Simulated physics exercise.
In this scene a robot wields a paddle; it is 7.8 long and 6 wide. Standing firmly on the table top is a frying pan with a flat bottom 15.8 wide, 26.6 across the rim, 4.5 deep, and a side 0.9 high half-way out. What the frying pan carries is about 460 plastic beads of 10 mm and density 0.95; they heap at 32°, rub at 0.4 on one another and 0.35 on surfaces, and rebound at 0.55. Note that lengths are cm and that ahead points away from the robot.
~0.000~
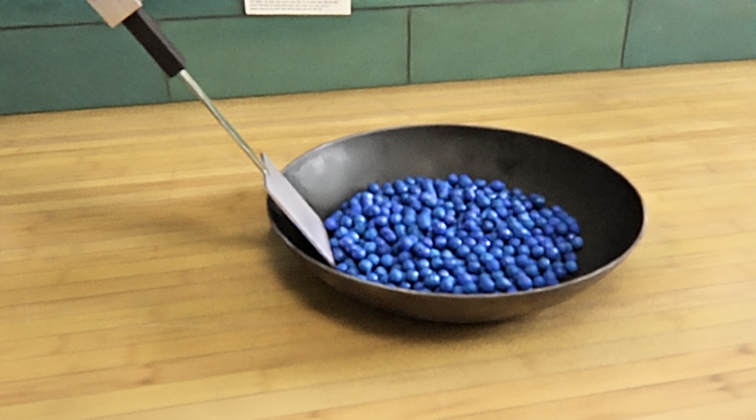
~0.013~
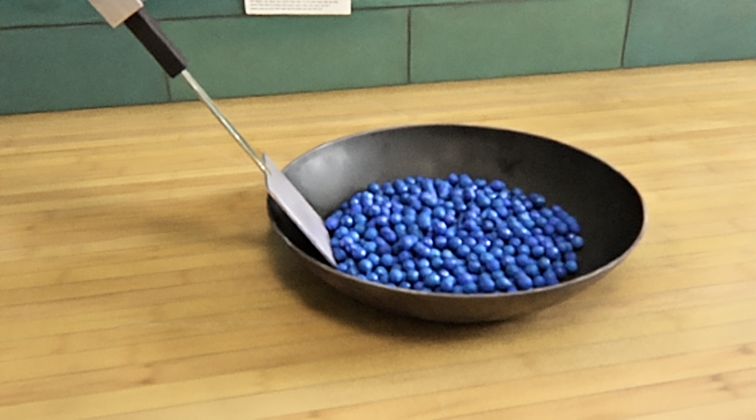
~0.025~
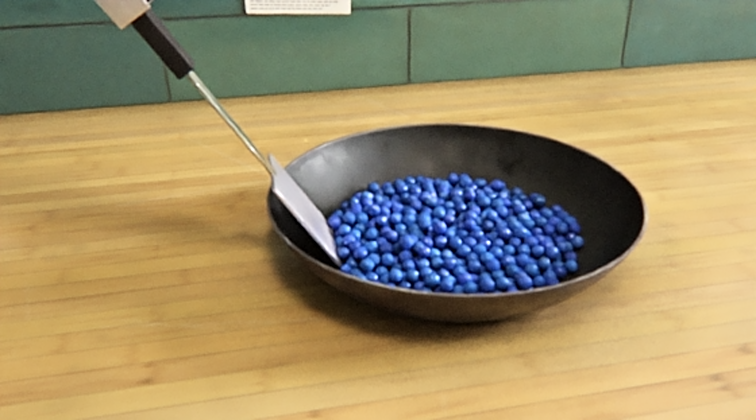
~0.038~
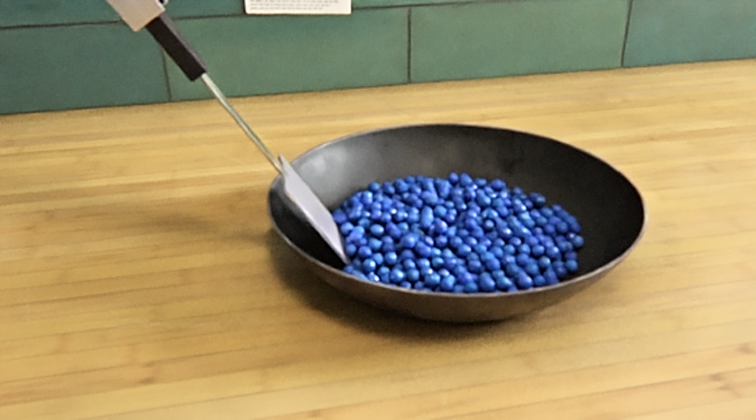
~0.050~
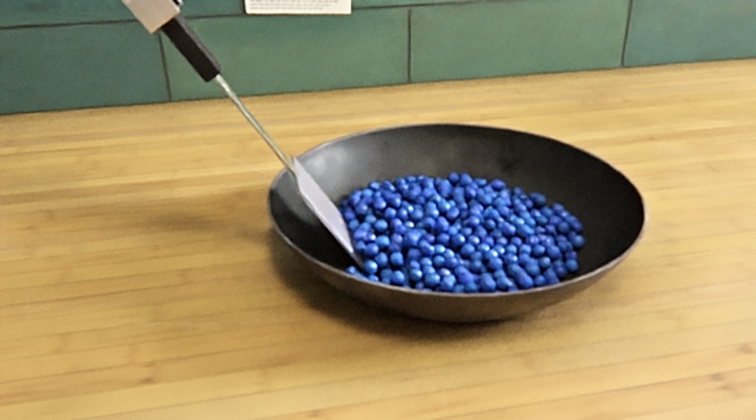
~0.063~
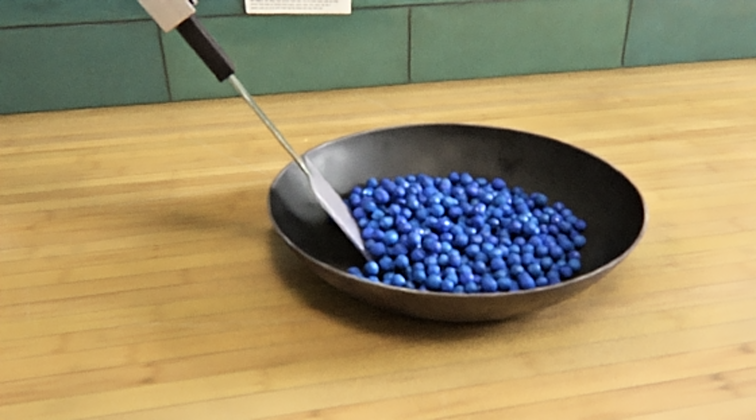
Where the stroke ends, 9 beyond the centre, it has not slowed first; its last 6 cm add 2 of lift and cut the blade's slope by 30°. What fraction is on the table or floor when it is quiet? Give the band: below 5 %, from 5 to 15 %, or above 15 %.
Band: Below 5 %.
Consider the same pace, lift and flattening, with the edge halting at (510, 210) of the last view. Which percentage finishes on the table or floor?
Approximately 0 per cent, I reckon.
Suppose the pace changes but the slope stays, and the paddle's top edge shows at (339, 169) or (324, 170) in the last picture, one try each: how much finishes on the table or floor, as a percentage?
Try one roughly 10 per cent; try two roughly 5 per cent.
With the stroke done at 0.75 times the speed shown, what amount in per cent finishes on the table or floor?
About 0 per cent.
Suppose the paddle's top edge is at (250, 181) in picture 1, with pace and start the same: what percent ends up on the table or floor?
Around 0 percent ends up on the table or floor.
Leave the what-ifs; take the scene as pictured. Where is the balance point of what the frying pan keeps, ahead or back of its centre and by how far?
I'd say close to 4.0 cm toward the front.
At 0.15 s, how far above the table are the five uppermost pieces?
They are near 4 cm up.
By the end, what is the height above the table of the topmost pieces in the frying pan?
Height at rest: Roughly 4.5 cm.
By 0.15 s, sloping 58°, highest piece 4 above the table; 464 in the frying pan.
By 0.23 s, sloping 49°, highest piece 4 above the table; 464 in the frying pan.
By 0.47 s, sloping 28°, highest piece 4 above the table; 460 in the frying pan, 4 on the table or floor.
By 1.52 s, sloping 28°, highest piece 4 above the table; 460 in the frying pan, 4 on the table or floor.
Final count, 460 in the frying pan, 4 on the table or floor. That is 1 % on the table or floor.
